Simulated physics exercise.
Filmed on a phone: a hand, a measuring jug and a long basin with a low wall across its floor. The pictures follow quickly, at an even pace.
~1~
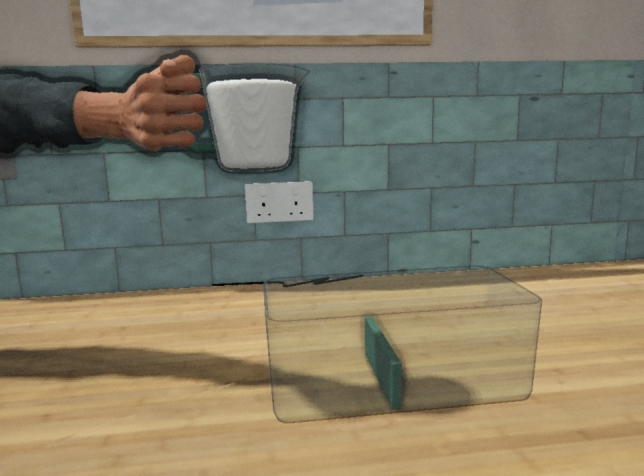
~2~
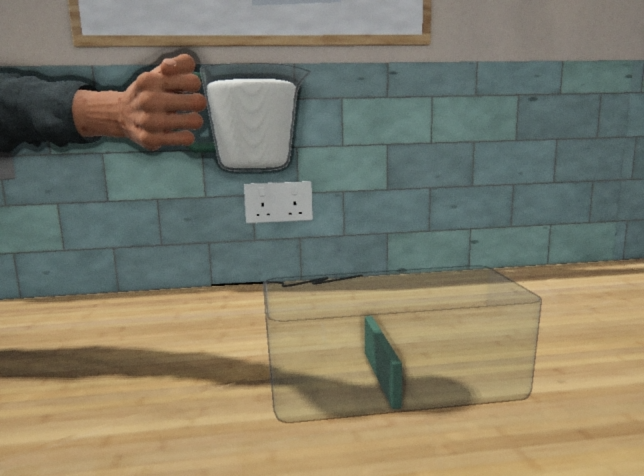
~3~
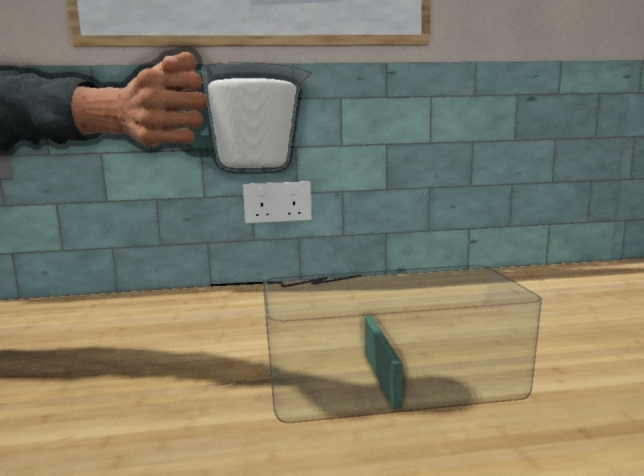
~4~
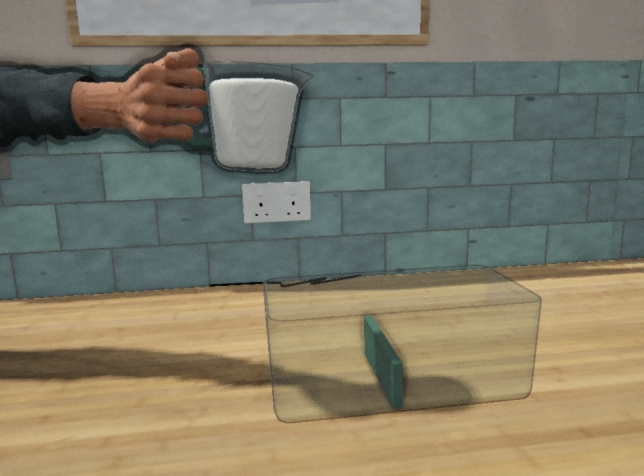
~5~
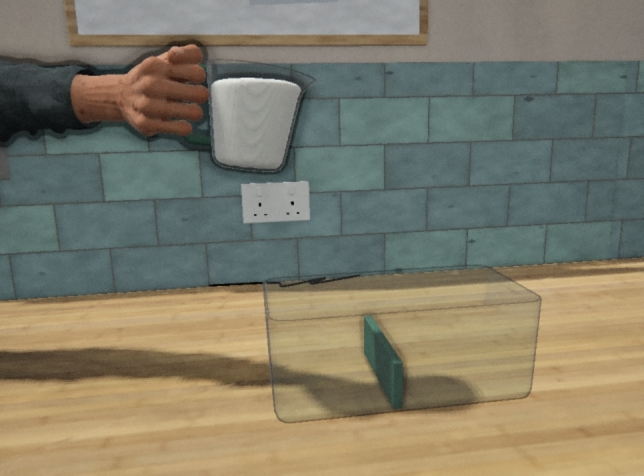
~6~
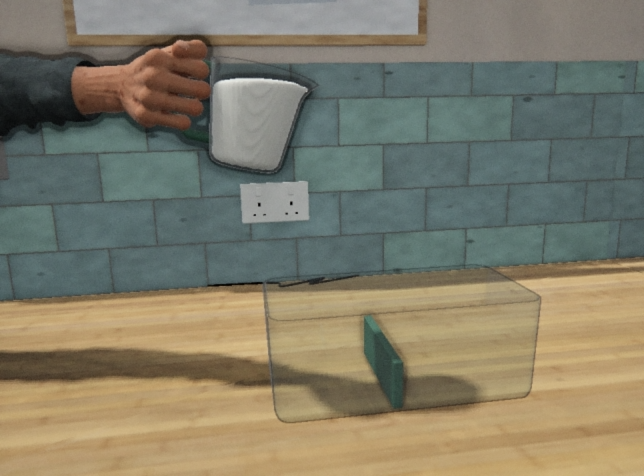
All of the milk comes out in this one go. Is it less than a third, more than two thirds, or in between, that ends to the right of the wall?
It comes to from a third to two thirds.
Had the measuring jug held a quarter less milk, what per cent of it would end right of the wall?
Some 20 per cent.
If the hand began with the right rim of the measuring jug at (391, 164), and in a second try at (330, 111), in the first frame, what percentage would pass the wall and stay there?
About 95 and 60 per cent.
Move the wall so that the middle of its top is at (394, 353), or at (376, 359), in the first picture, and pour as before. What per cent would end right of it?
About 25 and 65 per cent.
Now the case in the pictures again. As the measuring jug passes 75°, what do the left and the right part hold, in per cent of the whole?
Near 0 on the left, 0 on the right.
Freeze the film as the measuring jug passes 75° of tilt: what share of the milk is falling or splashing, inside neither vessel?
Some 30 per cent.
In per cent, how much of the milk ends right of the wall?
It comes to 40 per cent or so.
A moment on, the measuring jug is tipped on its side and 68 per cent is still to pour, 1 is left of the wall and 2 right of it.
Next, the measuring jug is tipped right over and 11 per cent is still to pour, 24 is left of the wall and 37 right of it.
Then the measuring jug is tipped right over and 0 per cent is still to pour, 57 is left of the wall and 40 right of it.
Later the measuring jug is tipped right over and 0 per cent is still to pour, 57 is left of the wall and 41 right of it.
In the end 57 per cent lies left of the wall, 41 right of it and 2 outside.
